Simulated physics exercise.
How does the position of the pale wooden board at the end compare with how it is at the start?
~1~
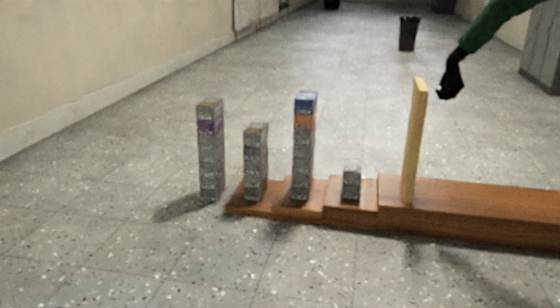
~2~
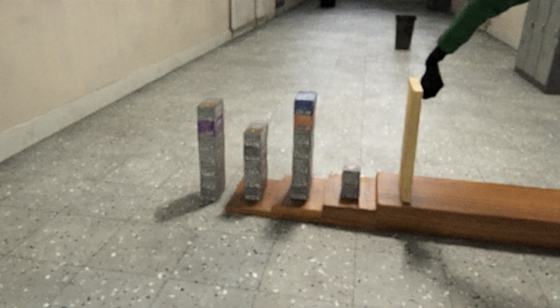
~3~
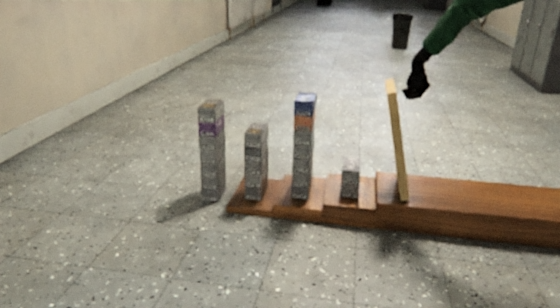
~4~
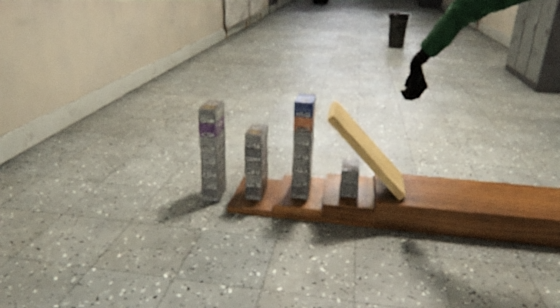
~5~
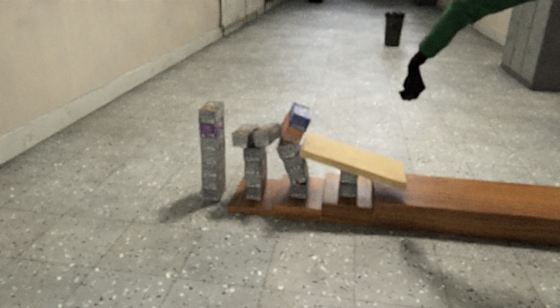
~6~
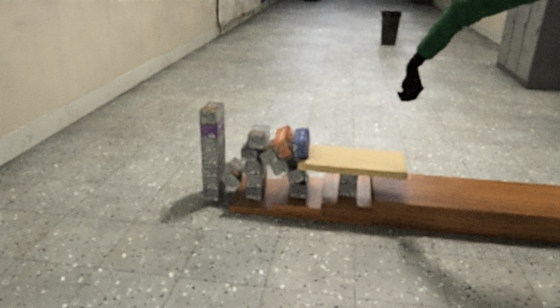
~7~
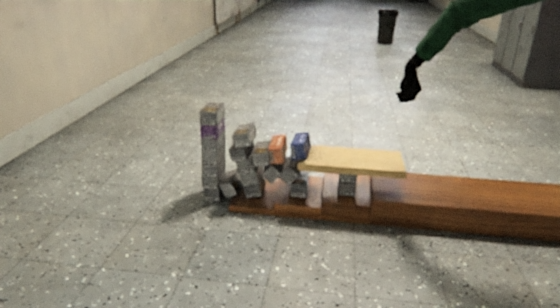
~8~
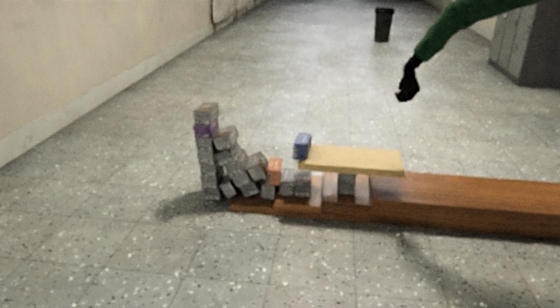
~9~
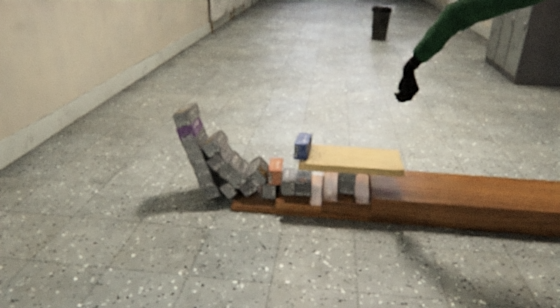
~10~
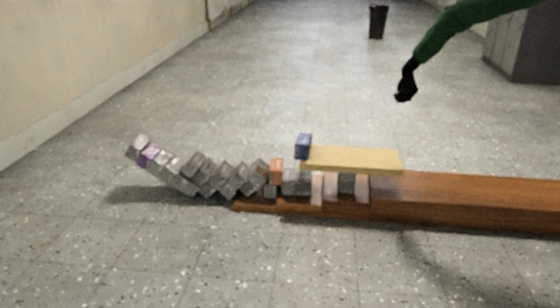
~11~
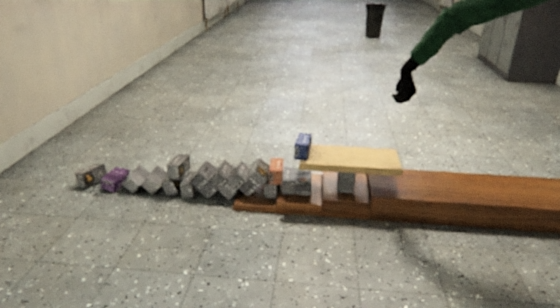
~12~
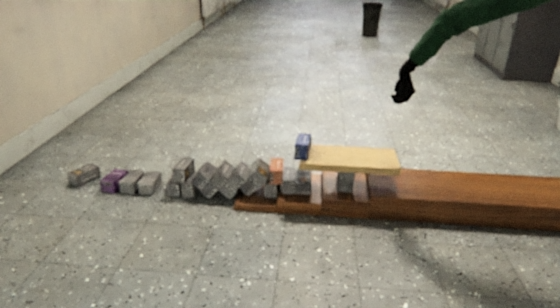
At the start the board stands upright on the brown steps, and by the end it lies flat on its side across the low packets to the left of where it stood.
